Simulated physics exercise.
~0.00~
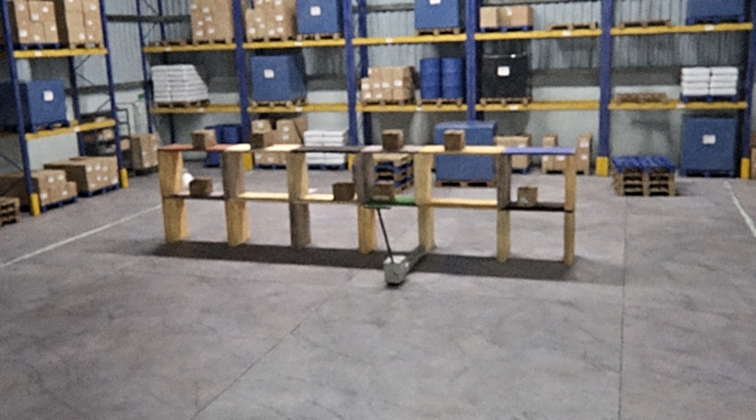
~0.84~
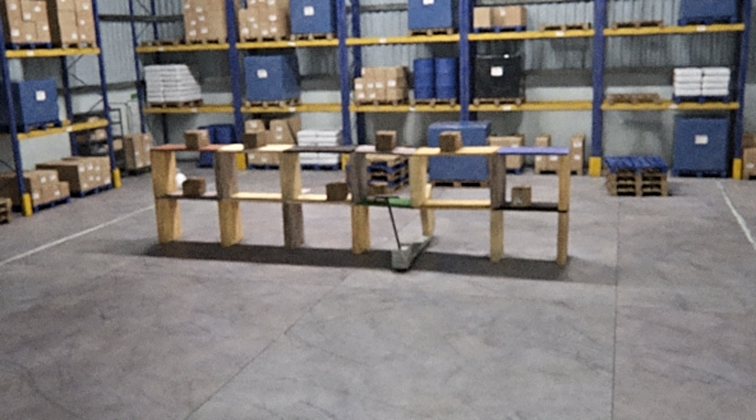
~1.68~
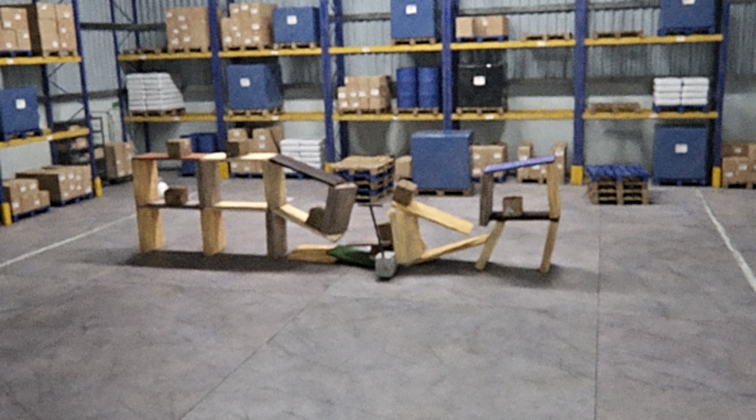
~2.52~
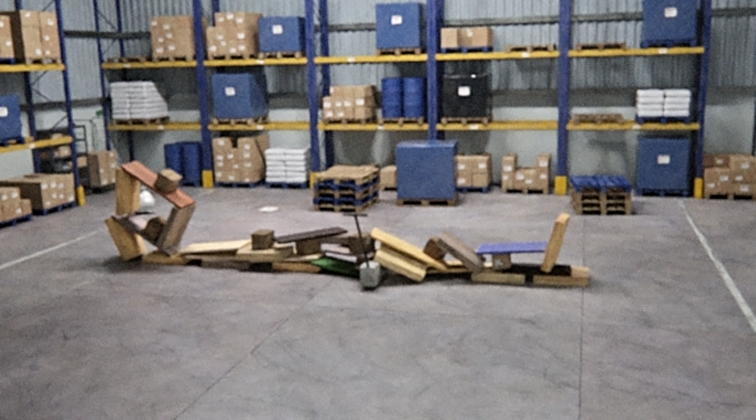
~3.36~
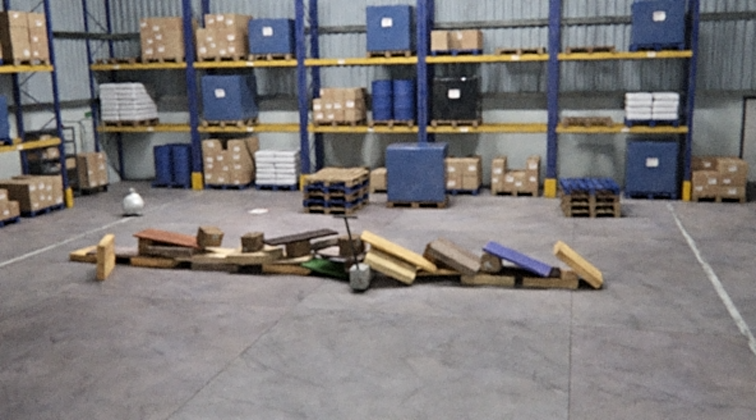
A two-tier row of timber slabs and boards collapses into a low heap after a jack slides into its base.
